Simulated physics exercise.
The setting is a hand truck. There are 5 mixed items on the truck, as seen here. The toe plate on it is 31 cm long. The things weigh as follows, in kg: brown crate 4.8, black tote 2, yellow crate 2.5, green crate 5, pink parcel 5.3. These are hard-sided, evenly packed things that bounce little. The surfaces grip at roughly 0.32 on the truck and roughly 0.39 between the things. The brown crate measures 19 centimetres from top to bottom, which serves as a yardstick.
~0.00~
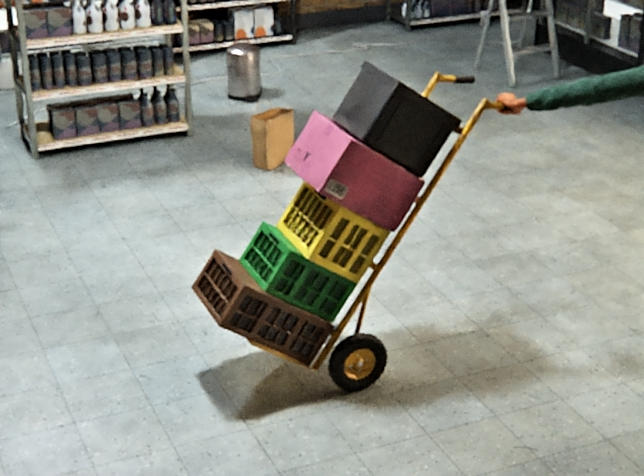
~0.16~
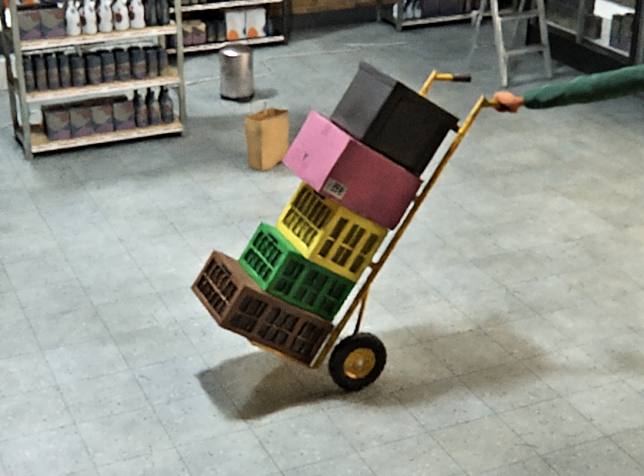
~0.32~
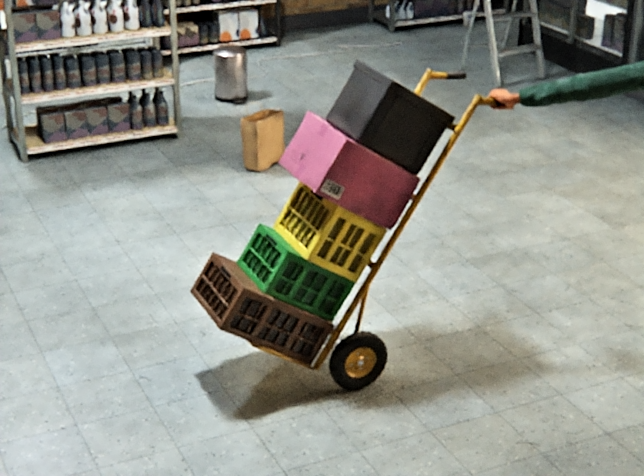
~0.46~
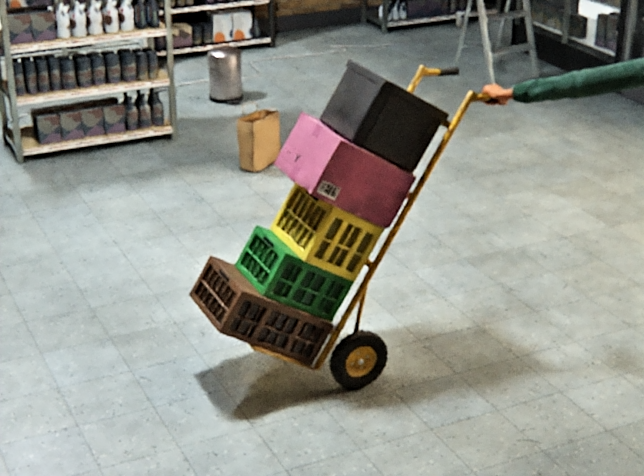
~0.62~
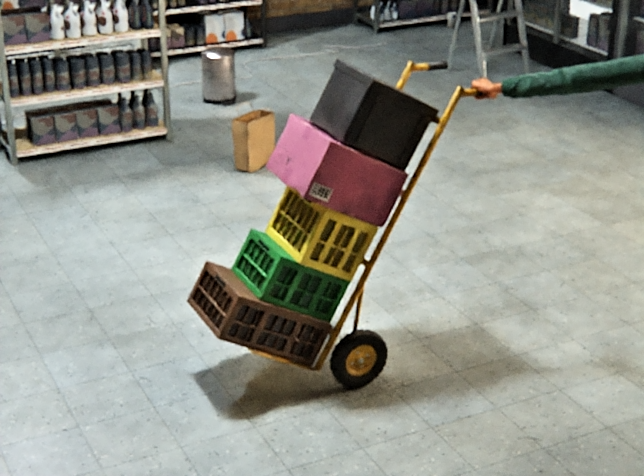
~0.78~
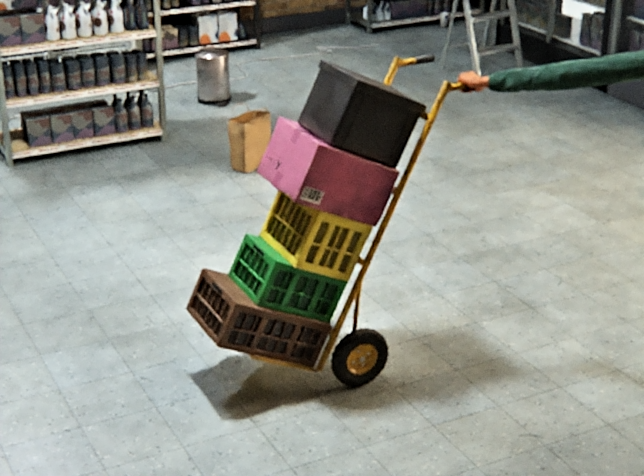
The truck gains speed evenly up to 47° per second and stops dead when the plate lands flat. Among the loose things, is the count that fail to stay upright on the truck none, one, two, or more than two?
It is going to be a clean run.
After 1.48 s, truck 2° back.
After 1.78 s, truck upright; black tote 7° off its base near (241, 143); pink parcel 7° off its base; yellow crate 7° off its base.
In the end (2.5 s), all 5 under 10 cm from the start. In the last view, brown crate near (253, 354), black tote near (261, 141).
